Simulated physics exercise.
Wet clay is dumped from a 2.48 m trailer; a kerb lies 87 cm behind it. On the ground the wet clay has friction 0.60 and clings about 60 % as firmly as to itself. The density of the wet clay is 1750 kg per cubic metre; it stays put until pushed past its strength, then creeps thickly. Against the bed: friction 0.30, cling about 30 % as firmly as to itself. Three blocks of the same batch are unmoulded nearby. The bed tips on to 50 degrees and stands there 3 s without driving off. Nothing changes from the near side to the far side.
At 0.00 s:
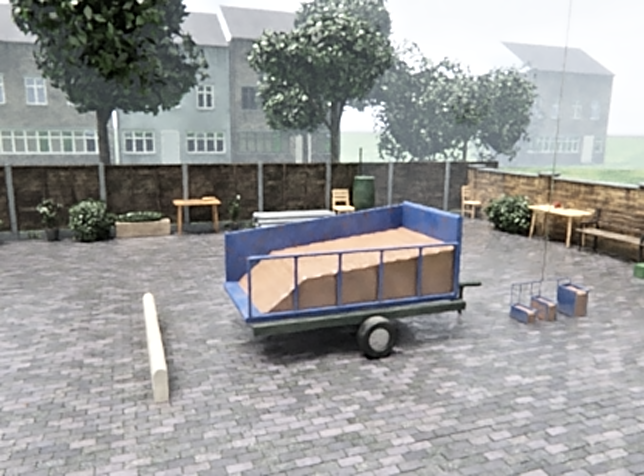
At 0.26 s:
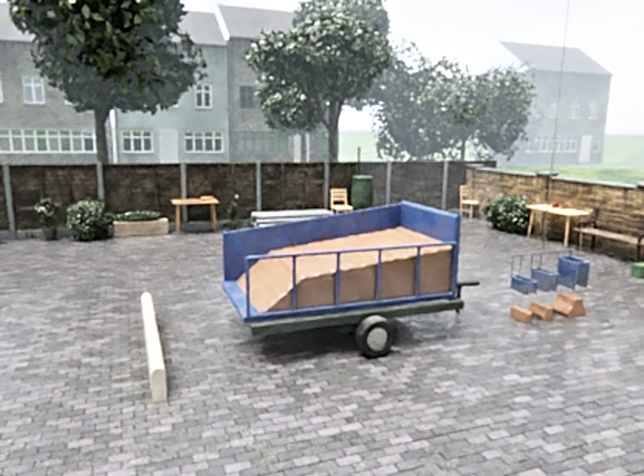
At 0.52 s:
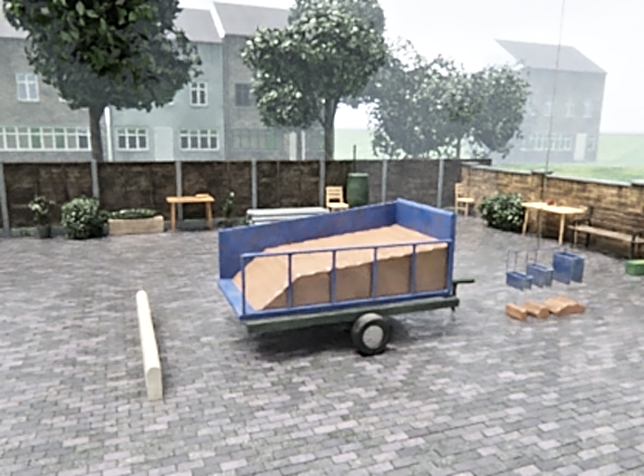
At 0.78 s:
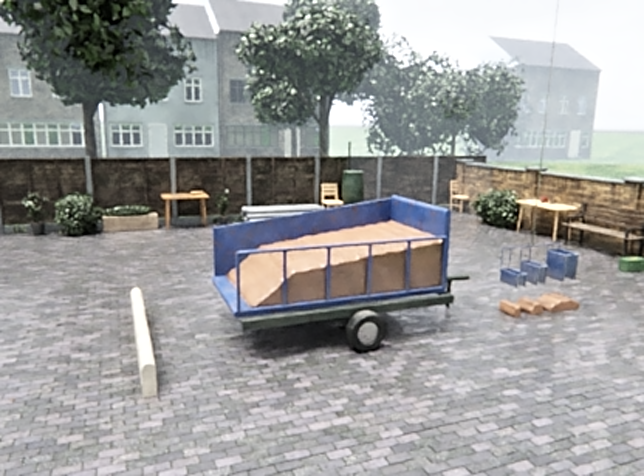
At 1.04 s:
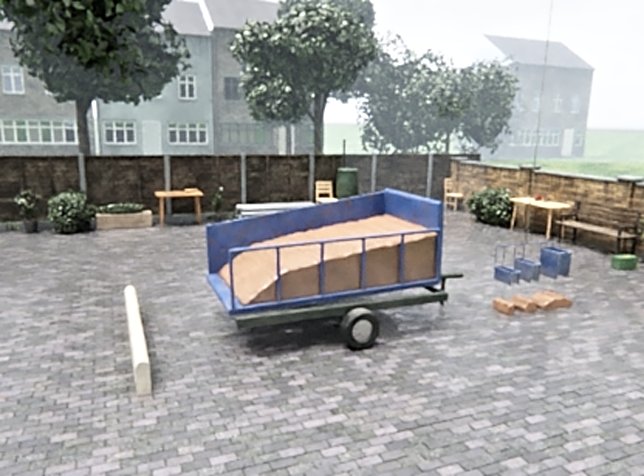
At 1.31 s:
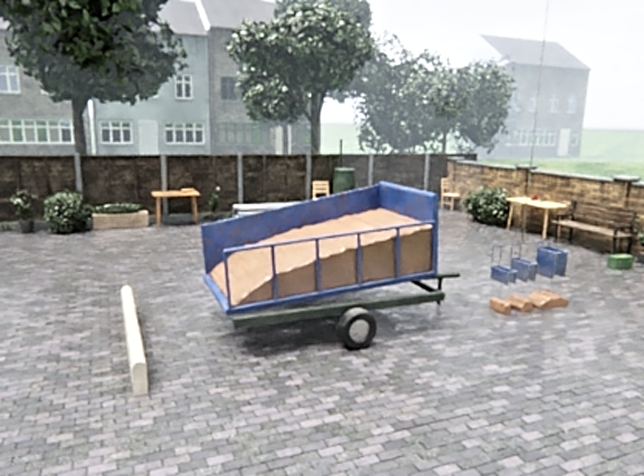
In a paved yard with trees and grey houses behind, a blue trailer holds a brown load while a pale kerb lies to the left. At right, three blue moulds lift off small brown blocks, and the taller ones slump low. The trailer bed then begins tilting slightly, its right end rising.
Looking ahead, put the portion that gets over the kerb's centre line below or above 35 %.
It comes out below 35 %.
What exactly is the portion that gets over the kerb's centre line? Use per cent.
Some 20 per cent.
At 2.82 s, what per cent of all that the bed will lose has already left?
Some 20 per cent.
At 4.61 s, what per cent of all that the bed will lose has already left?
Some 90 per cent.
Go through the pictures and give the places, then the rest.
In the first picture, top of the high end at (458, 220), tilt 0 degrees; leading edge of the wet clay at (268, 310); blocks stand 14 cm, 22 cm, 34 cm (left to right).
In the second picture, top of the high end at (456, 219), tilt 0 degrees; leading edge of the wet clay at (266, 309); blocks stand 14 cm, 17 cm, 25 cm (left to right).
In the third picture, top of the high end at (451, 217), tilt 0 degrees; leading edge of the wet clay at (262, 307); blocks stand 14 cm, 15 cm, 15 cm (left to right).
In the fourth picture, top of the high end at (446, 213), tilt 0 degrees; leading edge of the wet clay at (257, 304); blocks stand 14 cm, 15 cm, 15 cm (left to right).
In the fifth picture, top of the high end at (439, 206), tilt 2 degrees; leading edge of the wet clay at (247, 302); blocks stand 14 cm, 15 cm, 15 cm (left to right).
In the sixth picture, top of the high end at (433, 198), tilt 4 degrees; leading edge of the wet clay at (238, 302); blocks stand 14 cm, 15 cm, 15 cm (left to right).
After 2.82 s, the tilt is 17 degrees, 80 % is on the bed and 0 % past the kerb's middle.
After 4.61 s, the tilt is 32 degrees, 13 % is on the bed and 15 % past the kerb's middle.
After 6.39 s, the tilt is 47 degrees, none is on the bed and 22 % past the kerb's middle.
After 8.18 s, the tilt is 50 degrees, none is on the bed and 22 % past the kerb's middle.
After 9.88 s, at the end, the tilt is 50 degrees, none is on the bed and 22 % past the kerb's middle.
